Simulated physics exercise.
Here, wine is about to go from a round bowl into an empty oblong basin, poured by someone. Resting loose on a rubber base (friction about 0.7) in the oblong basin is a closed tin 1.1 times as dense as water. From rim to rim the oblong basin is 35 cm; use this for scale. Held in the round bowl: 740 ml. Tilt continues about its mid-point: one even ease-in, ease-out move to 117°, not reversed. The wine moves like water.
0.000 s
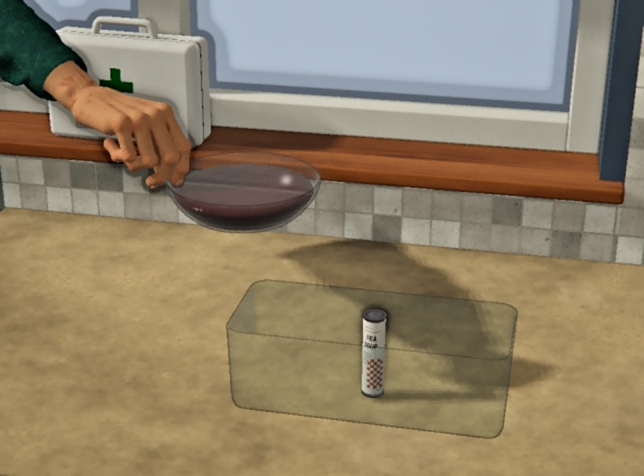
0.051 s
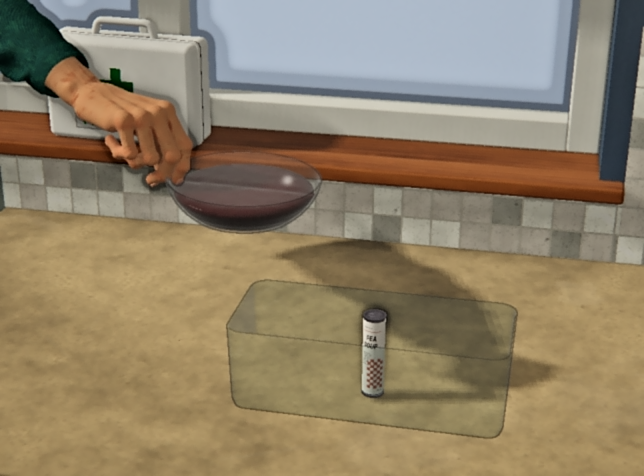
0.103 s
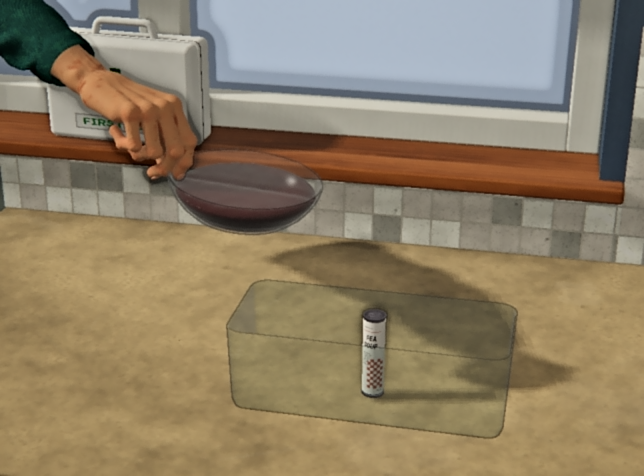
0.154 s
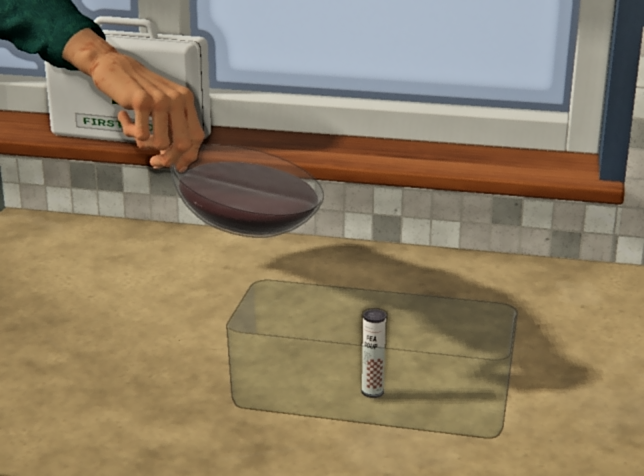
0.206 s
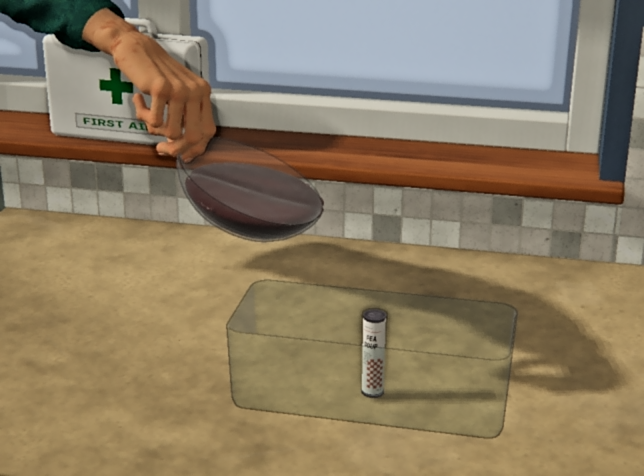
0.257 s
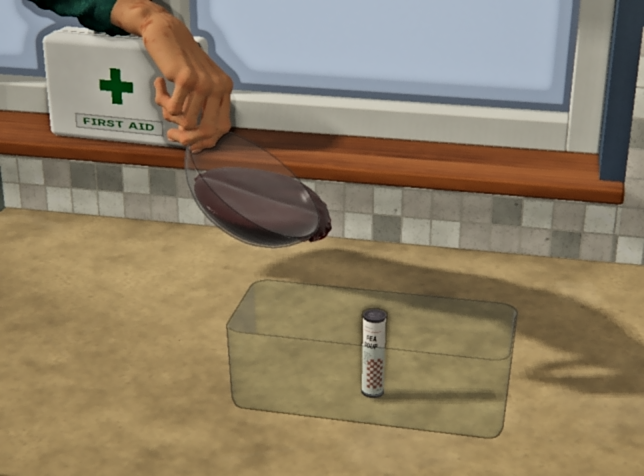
A hand in a dark green sleeve holds a clear round bowl of dark red wine above a mottled tan counter, seen from slightly above. Below stands a transparent oblong basin with a small pale, dark-topped tin, before a tiled wall, wooden sill, window and white first-aid case. The hand steadily tilts the bowl down to the right, wine reaching over its lip, while the camera stays still.
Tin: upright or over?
Most likely it will capsize.
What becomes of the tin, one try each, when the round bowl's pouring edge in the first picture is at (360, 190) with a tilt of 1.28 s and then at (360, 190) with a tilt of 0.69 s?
Trial 1 - tin stays standing; trial 2 - tin stays standing.
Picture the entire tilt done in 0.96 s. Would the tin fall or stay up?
Holds steady.
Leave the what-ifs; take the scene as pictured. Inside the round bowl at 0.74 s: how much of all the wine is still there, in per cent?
Around 0 in a hundred is still there.
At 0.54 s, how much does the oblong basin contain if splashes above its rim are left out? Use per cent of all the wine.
About 92%.
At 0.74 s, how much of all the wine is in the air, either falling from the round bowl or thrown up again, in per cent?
4 per cent, roughly.
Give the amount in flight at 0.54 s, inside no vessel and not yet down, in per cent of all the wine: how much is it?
About 7 per cent.
After 0.54 s the tilt is 103° and 0 per cent is still to pour; the tin stands 1 cm from where it began.
After 0.74 s the tilt is 117° and 0 per cent is still to pour; the tin leans 26°.
After 0.96 s the tilt is 117° and 0 per cent is still to pour; the tin lies on its side.
After 1.19 s the tilt is 117° and 0 per cent is still to pour; the tin lies on its side.
In the end the tin lies on its side.
